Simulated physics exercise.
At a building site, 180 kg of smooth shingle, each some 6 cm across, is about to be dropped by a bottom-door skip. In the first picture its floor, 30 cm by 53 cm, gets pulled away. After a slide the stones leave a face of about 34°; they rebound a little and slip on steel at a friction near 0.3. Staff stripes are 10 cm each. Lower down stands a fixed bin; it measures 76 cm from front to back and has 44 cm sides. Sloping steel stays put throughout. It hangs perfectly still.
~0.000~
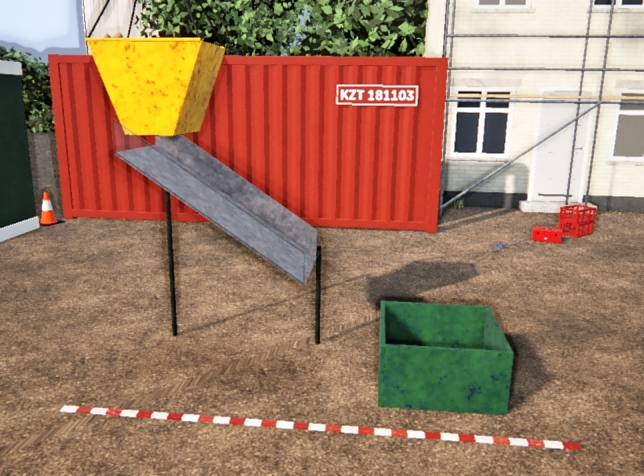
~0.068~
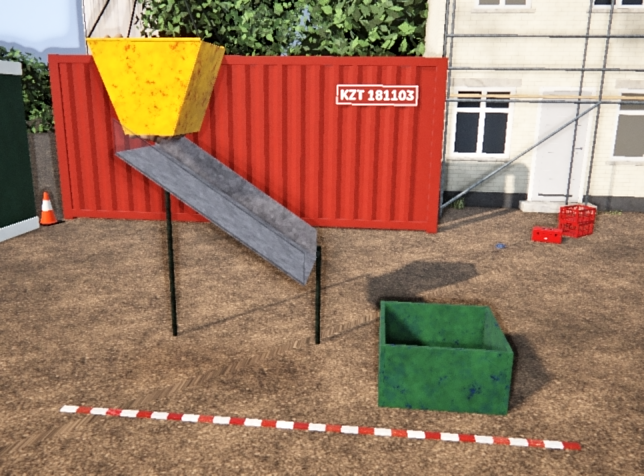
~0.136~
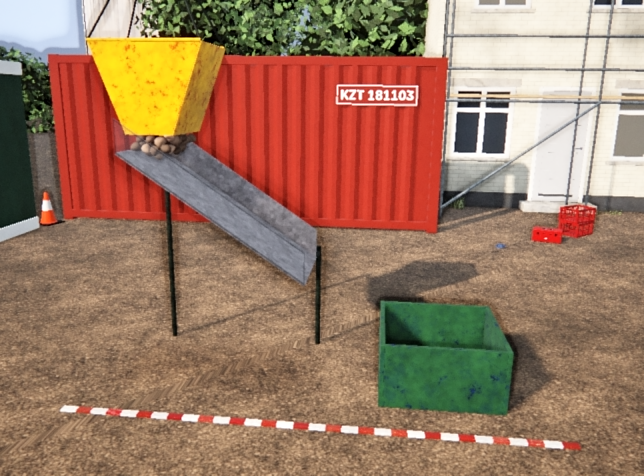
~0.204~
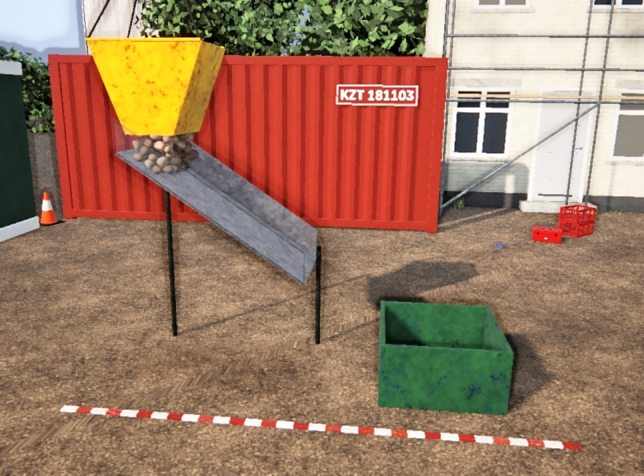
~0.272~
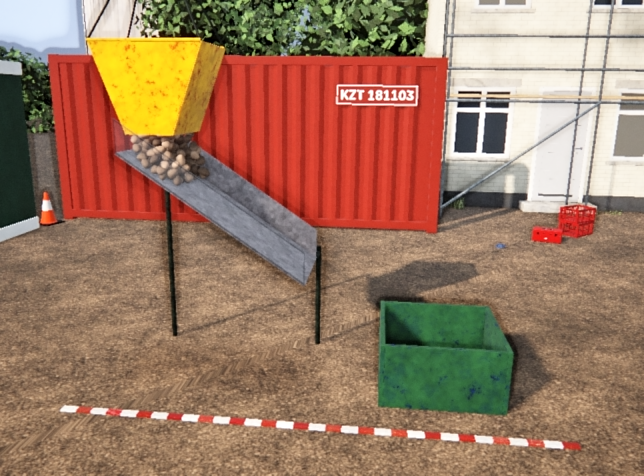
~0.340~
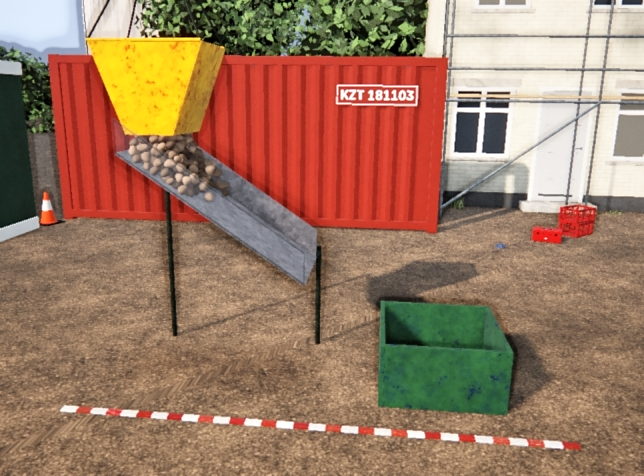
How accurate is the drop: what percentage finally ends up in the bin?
6 %.
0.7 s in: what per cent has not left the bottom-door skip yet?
I'd say it holds close to 30 percent.
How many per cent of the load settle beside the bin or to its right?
Share of load: Near 5 %.
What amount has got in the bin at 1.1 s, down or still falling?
By then I'd say close to 0 per cent.
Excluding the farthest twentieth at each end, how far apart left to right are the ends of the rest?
It covers roughly 120 centimetres from left to right.
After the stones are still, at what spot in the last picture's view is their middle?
Near (352, 368).
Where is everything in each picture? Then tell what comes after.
In the first picture, the outlet is at (149, 127); nothing has dropped yet.
In the second picture, the outlet is at (149, 127); 4 % is out.
In the third picture, outlet at (149, 127), the stream shows down to (163, 152); 89 % still inside.
In the fourth picture, outlet at (149, 127), the stream shows down to (175, 168); 81 % still inside.
In the fifth picture, outlet at (149, 127), the stream shows down to (191, 177); 72 % still inside.
In the sixth picture, outlet at (149, 127), the stream shows down to (214, 189); 64 % still inside.
After 0.7 s, 28 % in the bottom-door skip, 69 % on the steel, 4 % falling or lying left of the bin; the stones farthest right are at (339, 289).
After 1.1 s, 0 % in the bottom-door skip, 62 % on the steel, 36 % falling or lying left of the bin, 1 % falling or lying in the bin; the stones farthest right are at (418, 344).
After 1.7 s, 0 % in the bottom-door skip, 11 % on the steel, 83 % falling or lying left of the bin, 5 % falling or lying in the bin, 1 % falling or lying beside or right of the bin; the stones farthest right are at (486, 380).
After 2.6 s, 0 % in the bottom-door skip, 88 % falling or lying left of the bin, 6 % falling or lying in the bin, 7 % falling or lying beside or right of the bin; the stones farthest right are at (488, 372).
After 4.5 s, 0 % in the bottom-door skip, 88 % left of the bin, 6 % in the bin, 7 % beside or right of the bin; the stones farthest right are at (489, 372).
